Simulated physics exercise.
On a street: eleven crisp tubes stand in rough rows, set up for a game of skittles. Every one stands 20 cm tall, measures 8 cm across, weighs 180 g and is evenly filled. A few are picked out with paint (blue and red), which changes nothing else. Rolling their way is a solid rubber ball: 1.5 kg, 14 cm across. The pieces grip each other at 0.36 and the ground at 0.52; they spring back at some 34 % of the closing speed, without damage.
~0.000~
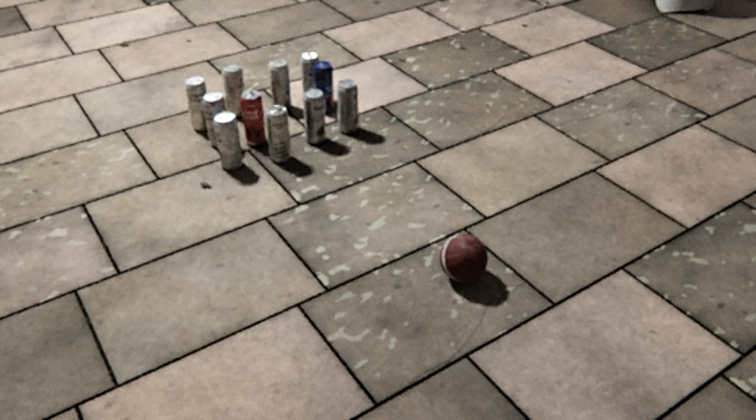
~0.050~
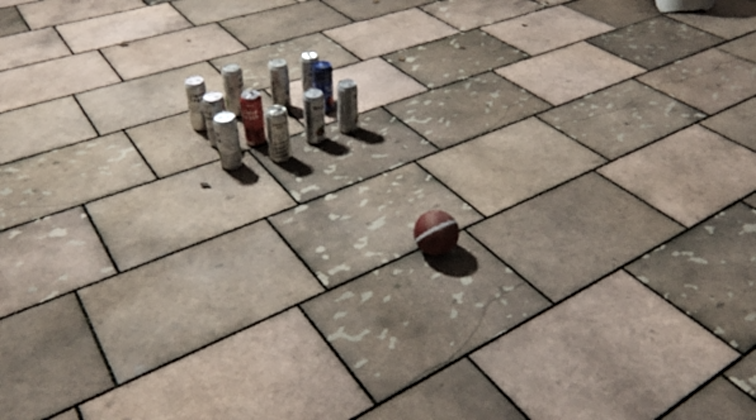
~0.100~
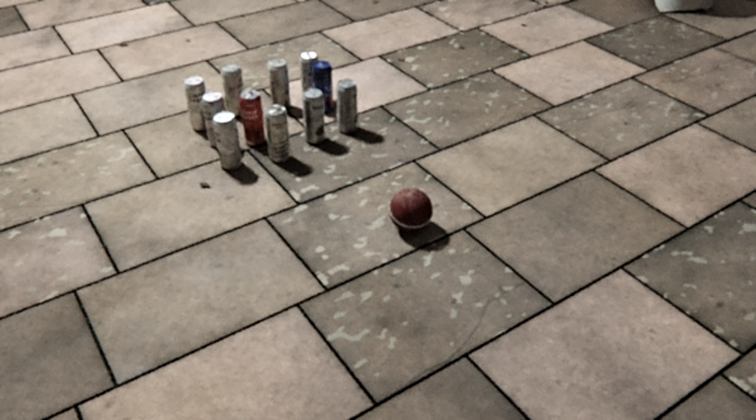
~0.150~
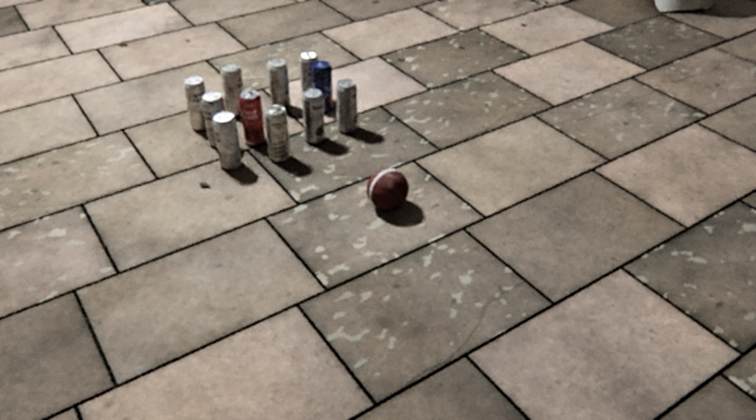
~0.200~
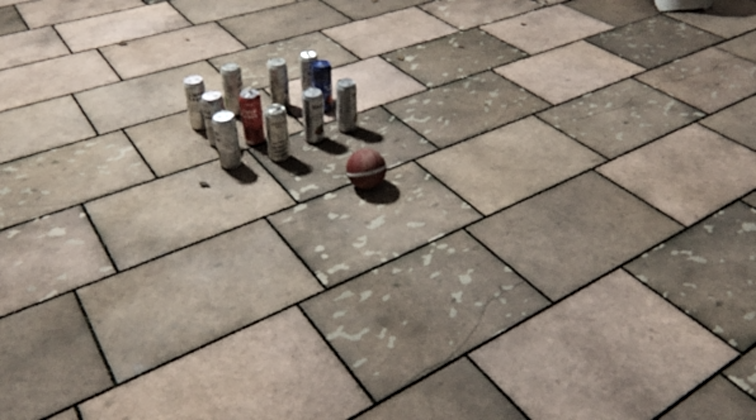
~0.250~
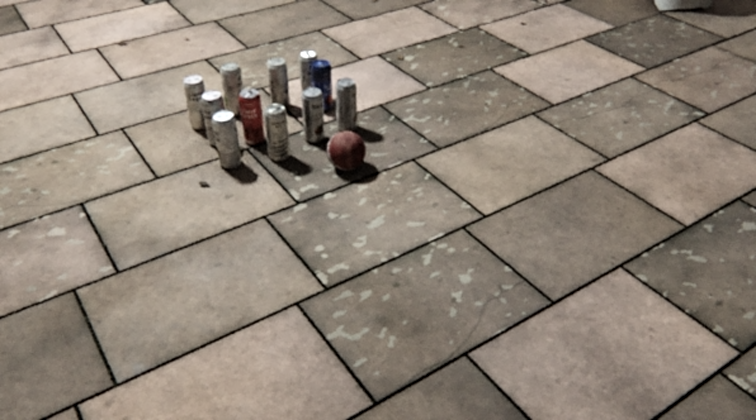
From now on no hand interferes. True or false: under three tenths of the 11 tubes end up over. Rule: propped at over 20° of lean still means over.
True, fewer than three in ten.
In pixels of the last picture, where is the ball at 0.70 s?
Look close to (243, 53).
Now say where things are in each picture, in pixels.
In the first picture (each place is the centre of the face we see best), ball (464, 258) 86 cm before the front row; blue tube (331, 91); red tube (251, 124); all in place.
Ball (436, 233) 73 cm before the front row; red tube (251, 124), in the second picture.
Ball (411, 210) 60 cm before the front row; red tube (250, 124), in the third picture.
Ball (388, 189) 47 cm before the front row; blue tube (330, 90), in the fourth picture.
Ball (366, 169) 34 cm before the front row; red tube (250, 123), in the fifth picture.
Ball (346, 151) 21 cm before the front row; blue tube (329, 89); red tube (249, 123); all in place, in the sixth picture.
By 0.46 s, ball still moving; 2 of the 11 tubes over.
When it is over (1.4 s), ball rolling away; 2 of the 11 tubes over; red tube unmoved; blue tube unmoved. That is 18 per cent. In pixels of the last frame, middles, red tube near (252, 118), blue tube near (322, 87).
